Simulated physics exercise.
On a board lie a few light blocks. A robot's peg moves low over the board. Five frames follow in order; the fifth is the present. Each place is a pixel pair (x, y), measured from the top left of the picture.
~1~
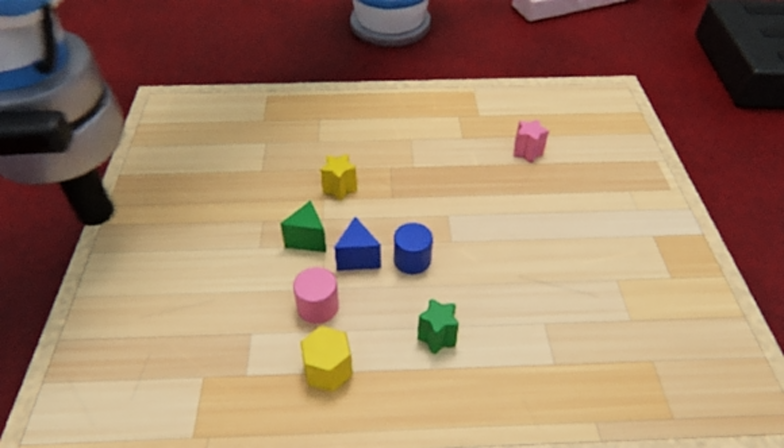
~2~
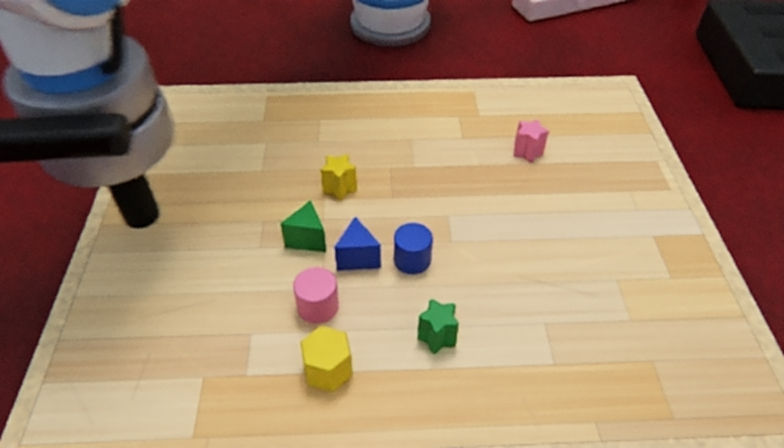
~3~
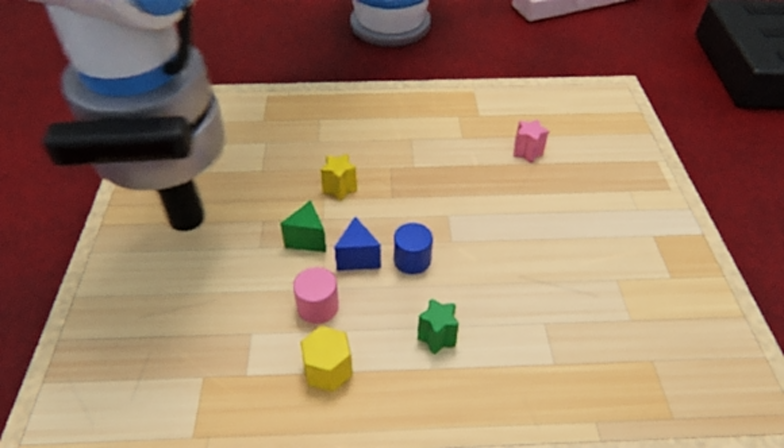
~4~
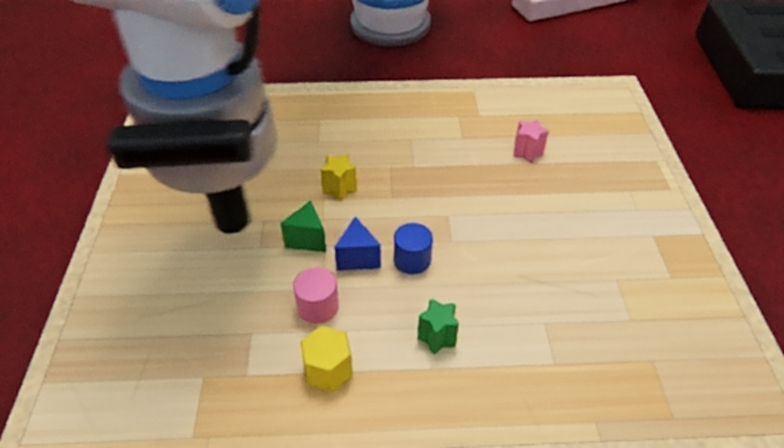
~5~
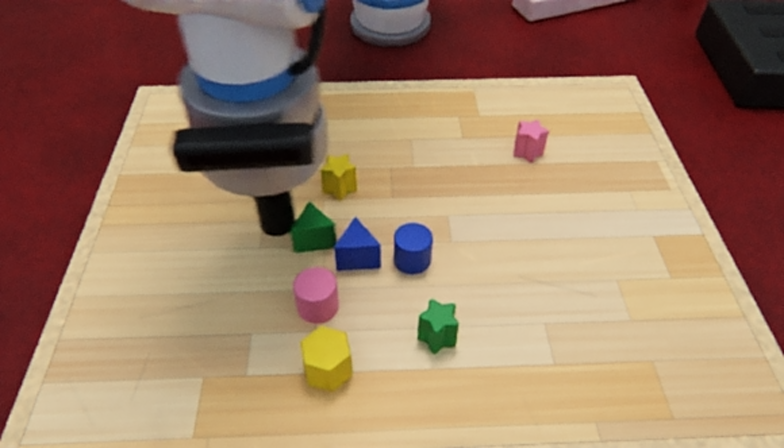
The footage shows a robot's dark peg moving rightward, low over a wooden board scattered with small colored blocks, until it reaches the green triangle and nudges it slightly right toward the blue triangle, while the other blocks stay still.
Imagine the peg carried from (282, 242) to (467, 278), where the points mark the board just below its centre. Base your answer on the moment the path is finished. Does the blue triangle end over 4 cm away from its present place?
Final answer: Yes.
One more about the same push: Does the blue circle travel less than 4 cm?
No
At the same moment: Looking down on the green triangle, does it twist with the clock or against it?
Rotates counter-clockwise.
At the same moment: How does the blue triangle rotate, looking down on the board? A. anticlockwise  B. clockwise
The one that fits is B, clockwise.
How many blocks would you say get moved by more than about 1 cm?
The number will come to 3 or more.
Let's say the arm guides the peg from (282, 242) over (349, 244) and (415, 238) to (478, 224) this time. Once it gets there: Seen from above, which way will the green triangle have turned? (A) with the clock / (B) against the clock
My answer is option B.
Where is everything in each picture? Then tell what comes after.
The first picture shows tip of the peg (98, 215), middles of tops, green triangle (305, 217), pink circle (315, 283), blue triangle (357, 235), blue circle (413, 236).
The second picture shows peg (143, 217), nothing pushed.
The third picture shows peg (188, 220), nothing pushed.
The fourth picture shows peg (233, 223), nothing pushed.
The fifth picture shows peg (278, 225), green triangle (311, 217), pink circle (315, 283), blue triangle (357, 235), blue circle (413, 236).
On the path given first. One third of the way, peg (341, 238); green triangle (368, 217), turned 40° anticlockwise; blue triangle (380, 238), turned 20° clockwise.
Two thirds of the way, peg (404, 250); green triangle (409, 219), turned 115° anticlockwise; blue triangle (429, 262), turned 15° clockwise; blue circle (453, 241).
At the end, peg (469, 262); green triangle (409, 219), turned 115° anticlockwise; pink circle unmoved; blue triangle (477, 282), turned 65° clockwise; blue circle (502, 240).
